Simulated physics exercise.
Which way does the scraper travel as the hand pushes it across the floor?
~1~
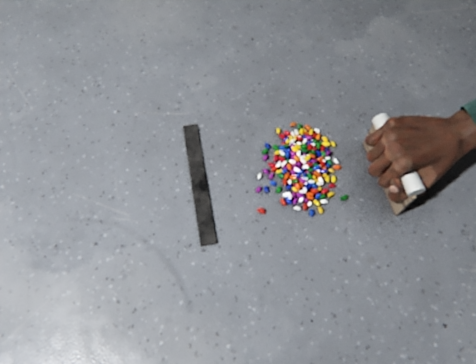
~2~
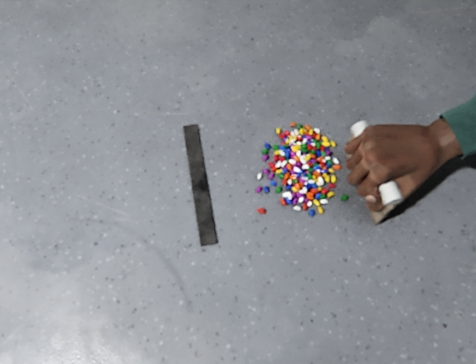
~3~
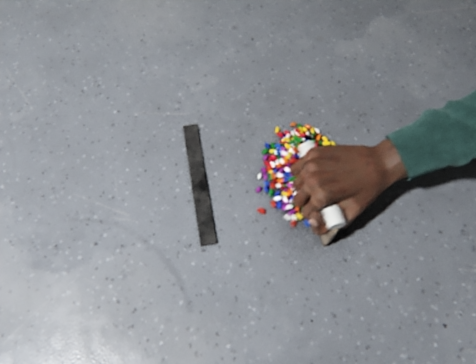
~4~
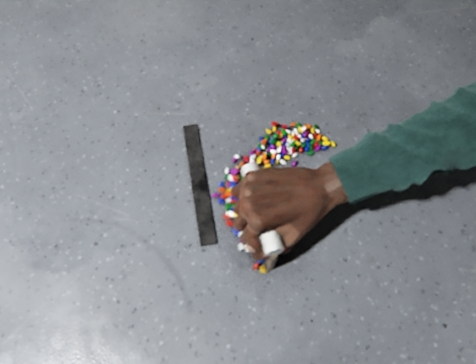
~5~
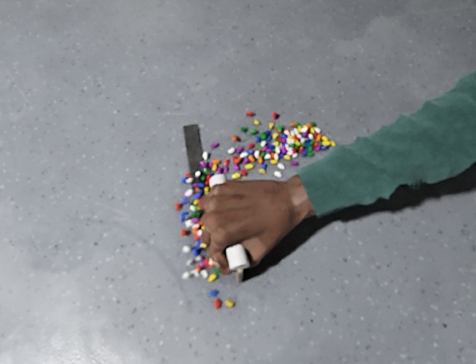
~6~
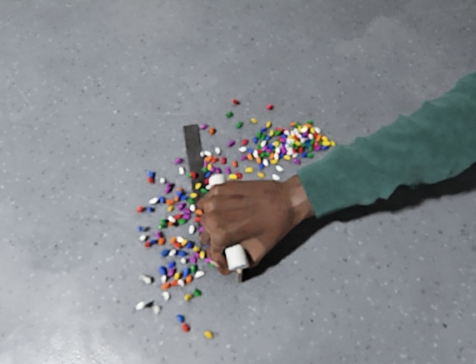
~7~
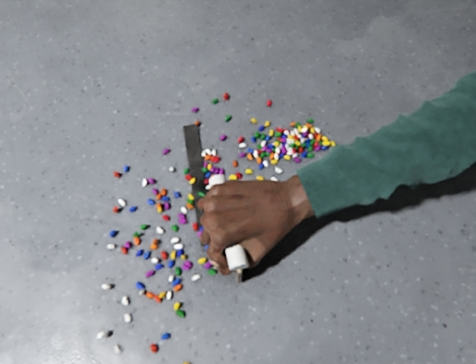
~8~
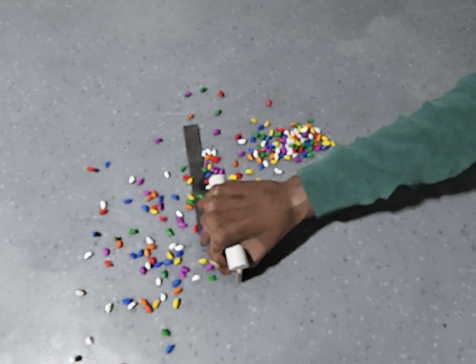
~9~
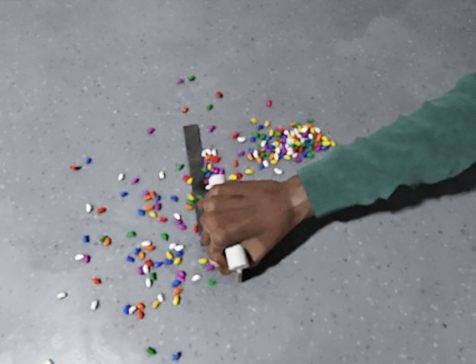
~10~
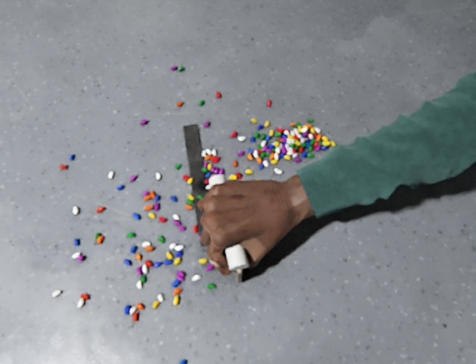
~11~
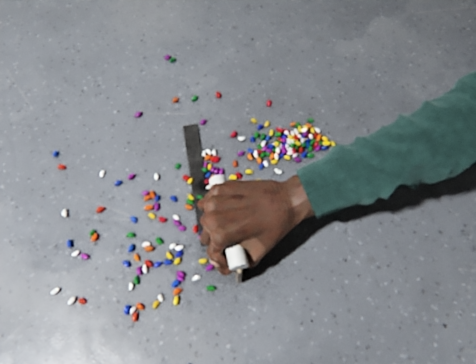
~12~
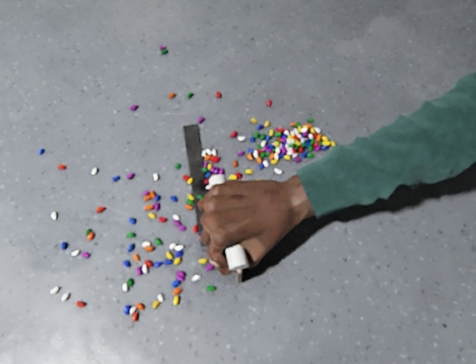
The scraper travels to the left, going through the heap of jelly beans toward the dark strip.
